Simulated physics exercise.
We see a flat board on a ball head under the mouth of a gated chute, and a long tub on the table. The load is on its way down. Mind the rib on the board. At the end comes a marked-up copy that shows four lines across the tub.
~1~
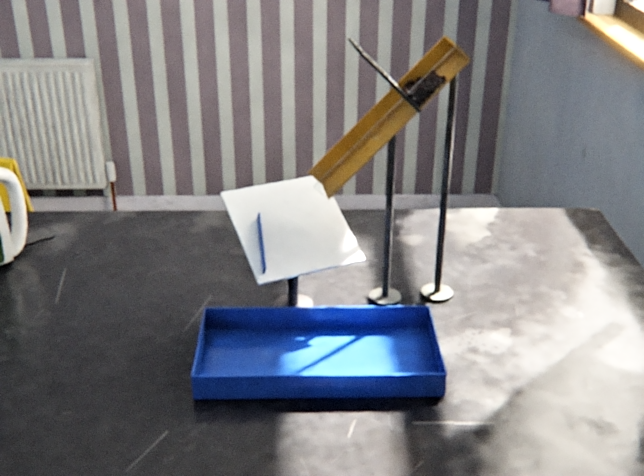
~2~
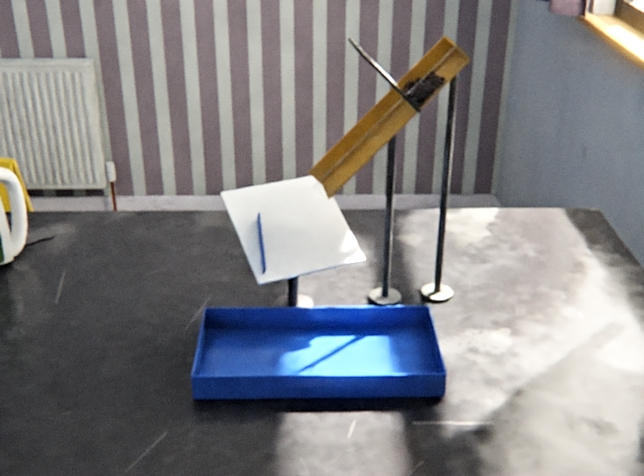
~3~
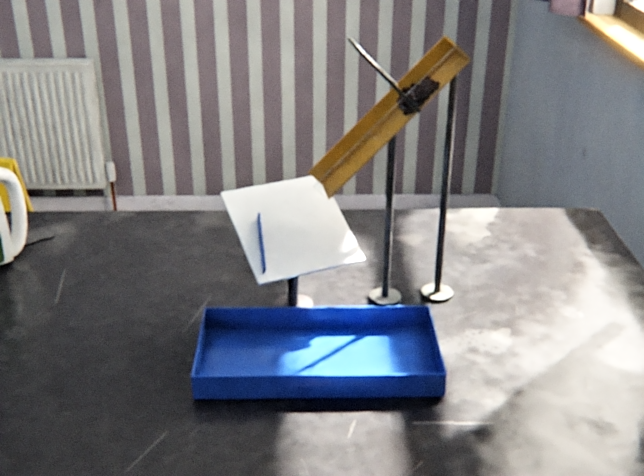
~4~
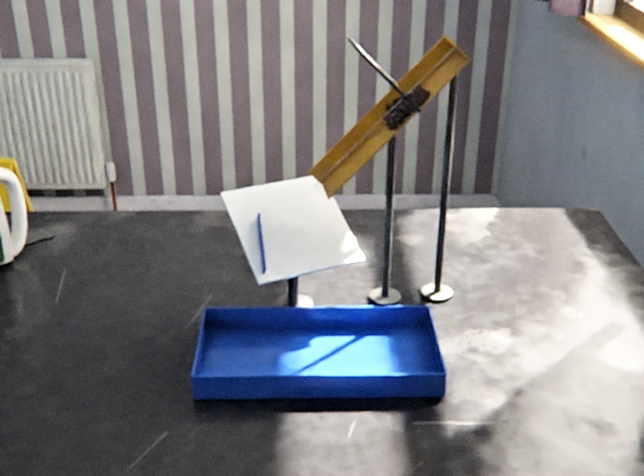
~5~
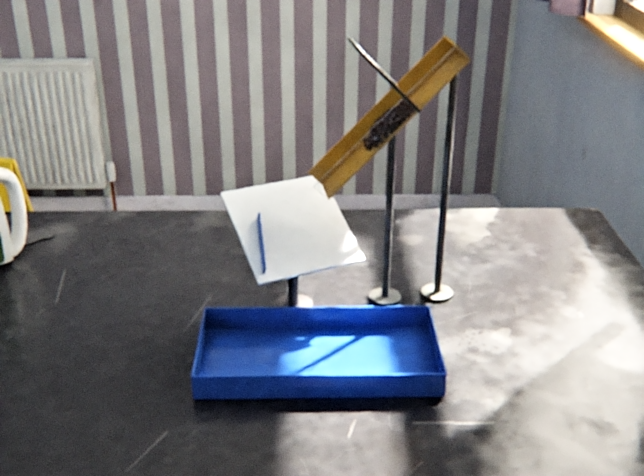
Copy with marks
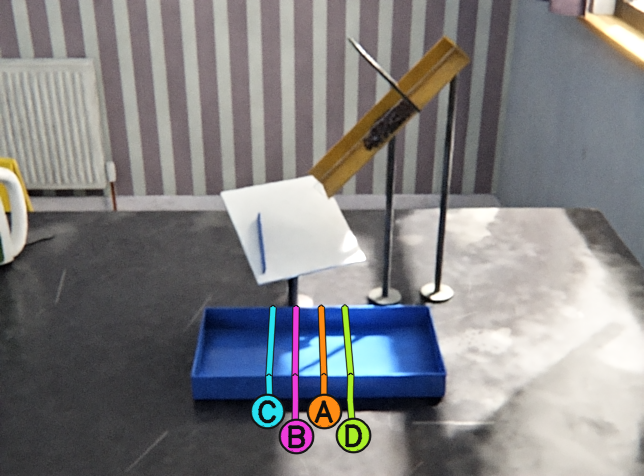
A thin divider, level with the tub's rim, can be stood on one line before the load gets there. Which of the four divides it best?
Choose B.
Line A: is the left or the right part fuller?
Left.
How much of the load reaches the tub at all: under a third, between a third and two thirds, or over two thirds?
It is over two thirds.
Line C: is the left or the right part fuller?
Right.
On the marked copy, line A crosses the front rim at (323, 375); line B crosses the front rim at (295, 375); line C crosses the front rim at (268, 375); line D crosses the front rim at (350, 375).
Choosing A, of what is caught, the bulk on the left of the divider, a small share on the right.
Choosing B, of what is caught, close to two thirds on the left of the divider, close to a third on the right.
Choosing C, of what is caught, a small share on the left of the divider, all but a few on the right.
Choosing D, of what is caught, all but a few on the left of the divider, a small share on the right.
